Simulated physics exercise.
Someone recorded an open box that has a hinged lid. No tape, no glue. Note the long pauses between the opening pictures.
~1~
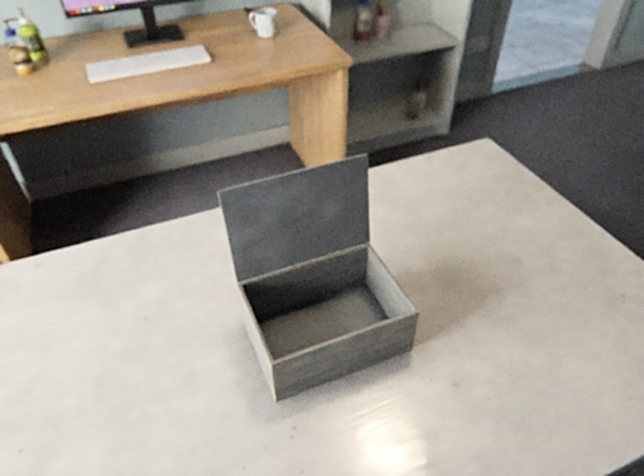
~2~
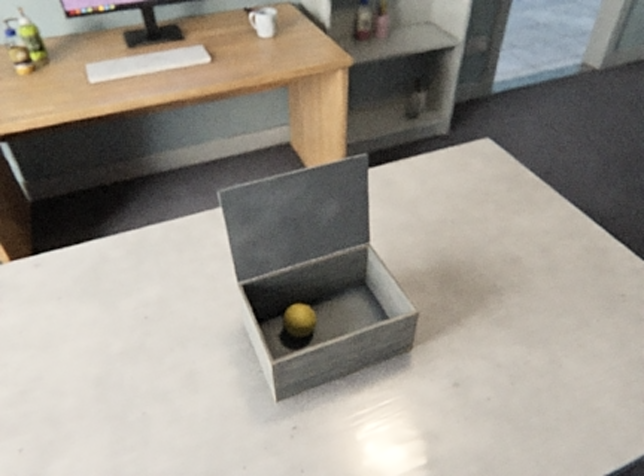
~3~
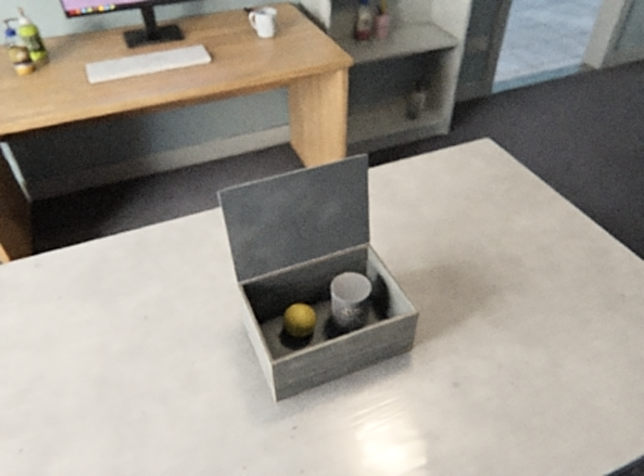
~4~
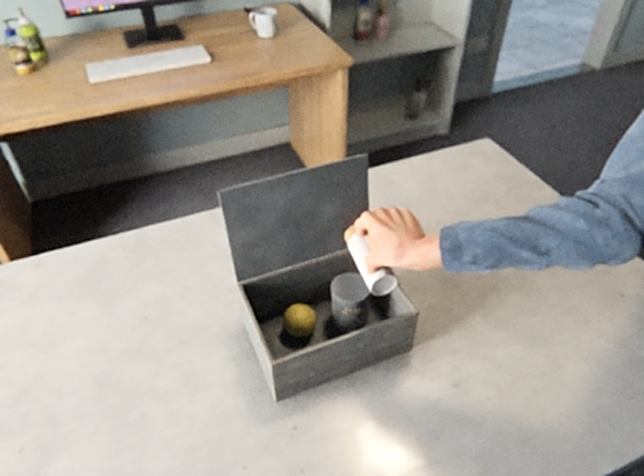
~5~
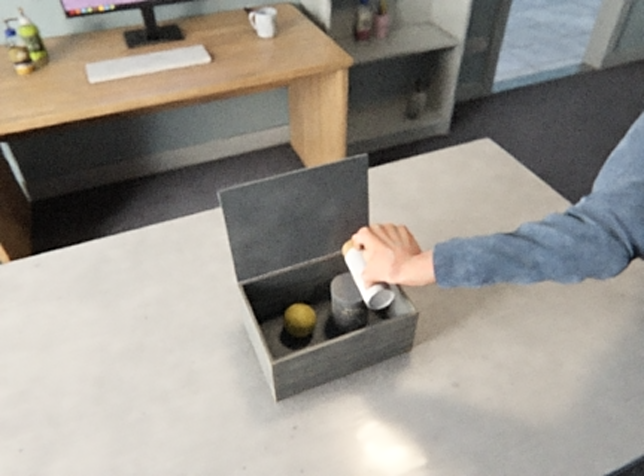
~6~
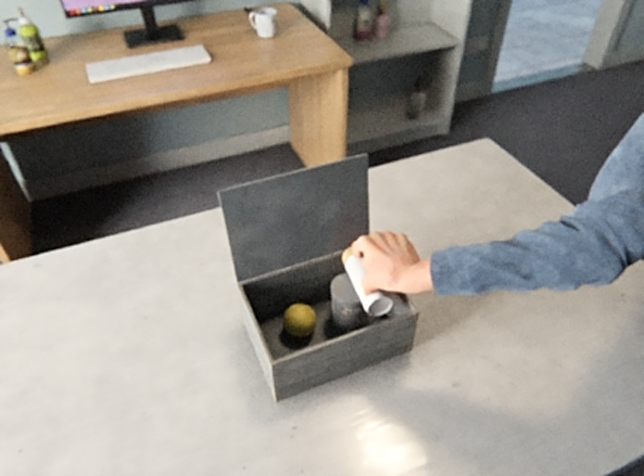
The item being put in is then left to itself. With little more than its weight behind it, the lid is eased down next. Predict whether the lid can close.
Prediction: The lid cannot close.
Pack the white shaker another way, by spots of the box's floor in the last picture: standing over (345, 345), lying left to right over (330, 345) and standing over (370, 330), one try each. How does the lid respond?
Okay, so first it doesn't close, then it closes properly, and last it doesn't close.
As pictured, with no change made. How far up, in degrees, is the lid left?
Measured angle - around 50°.
Then, 1.10 s past the last view, lid starting down.
Then, 1.50 s past the last view, lid 66° above the rim.
Finally, lid 51° above the rim; all 3 still in place. Final places as the last picture's camera would see them, white shaker near (371, 279).
